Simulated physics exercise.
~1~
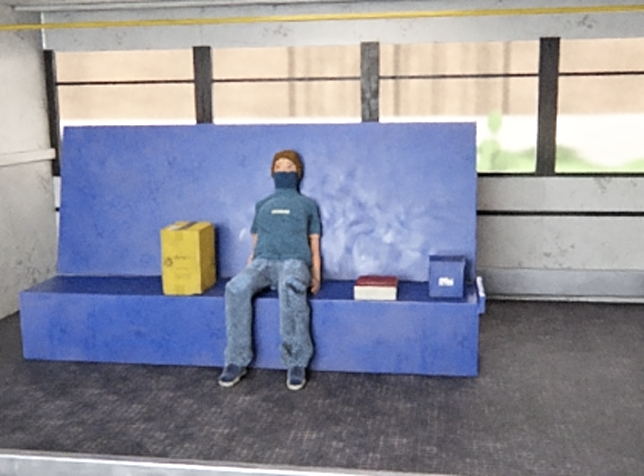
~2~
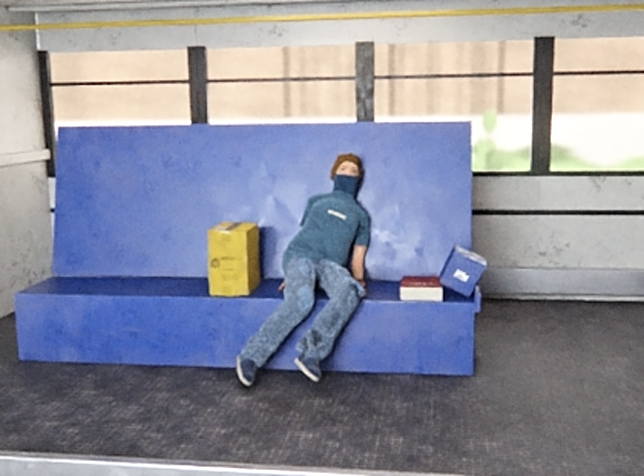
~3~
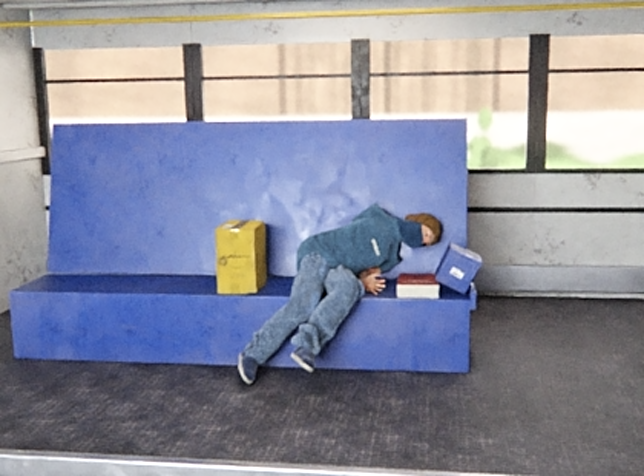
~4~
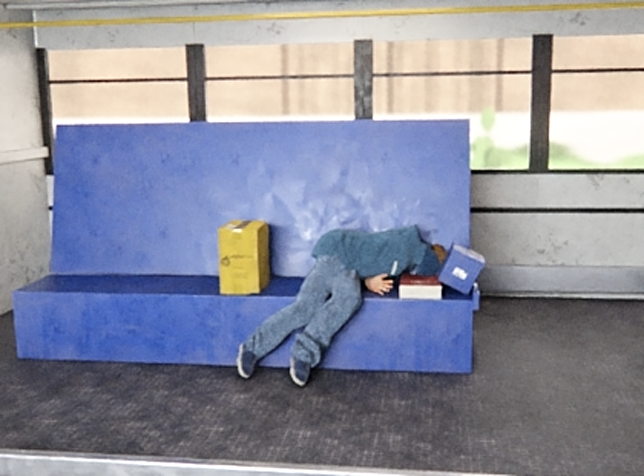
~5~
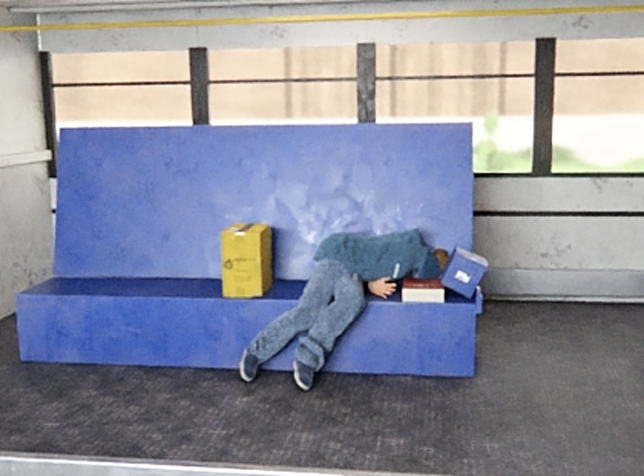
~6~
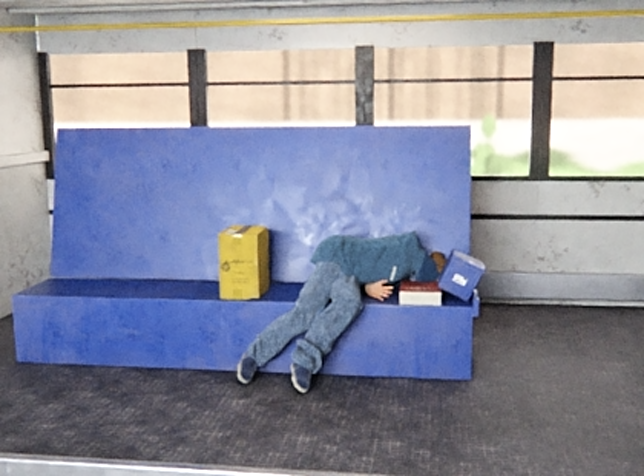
In this clip, a seated passenger on a blue bench slides right and slumps sideways onto a red box, while a yellow box shifts right and a blue tub tips; the passenger ends lying face down beside the tilted tub, with everything still on the seat.
